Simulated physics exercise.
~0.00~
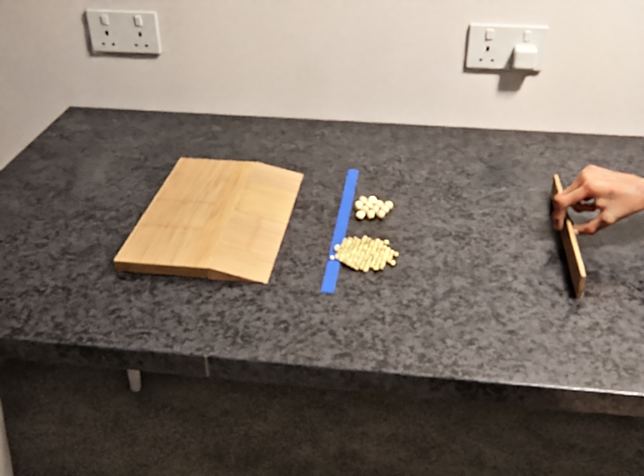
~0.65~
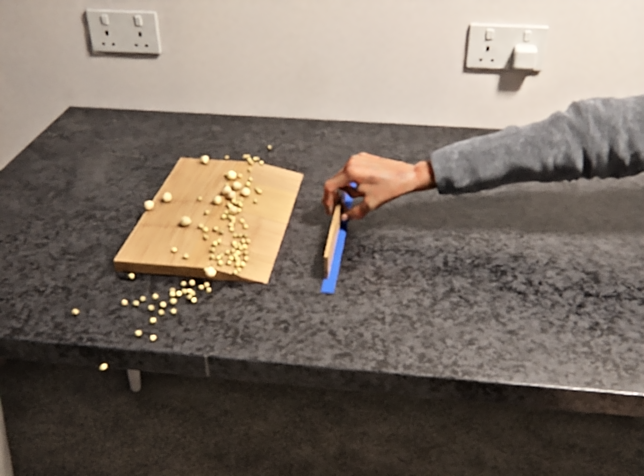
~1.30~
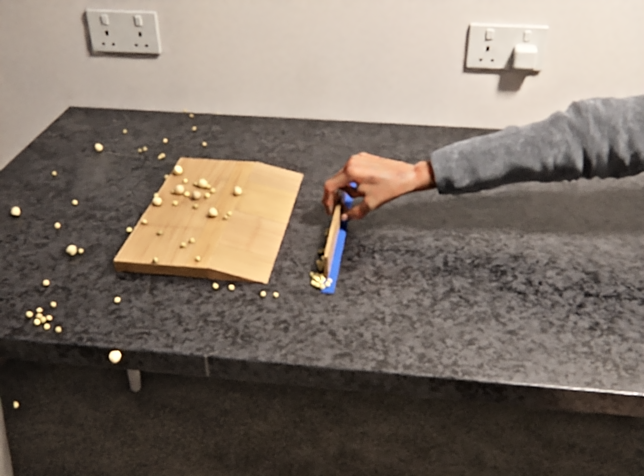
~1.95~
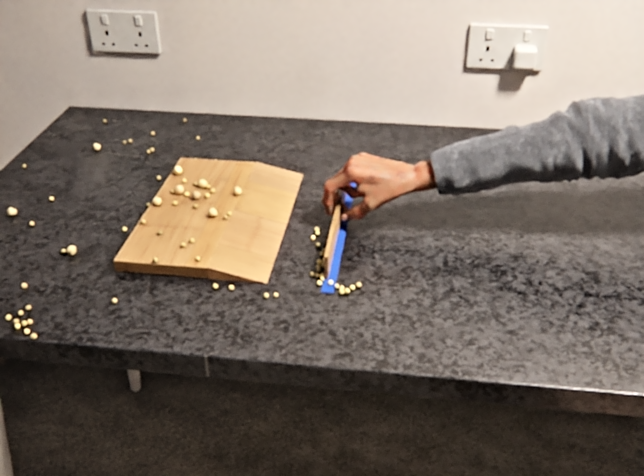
A hand holds a strip of wood upright at the right of a dark tabletop, with two small clusters of pale, loose pieces beside a line of blue tape and a low wooden wedge further left. The hand sweeps the strip leftward, driving both clusters toward the wedge, and stops at the tape. The pieces scatter up and across the wedge, and some spill around its near edge. Many travel on over the left side of the table. At the end, pieces lie spread beyond the wedge, a few rest on it, and others settle near the motionless strip.
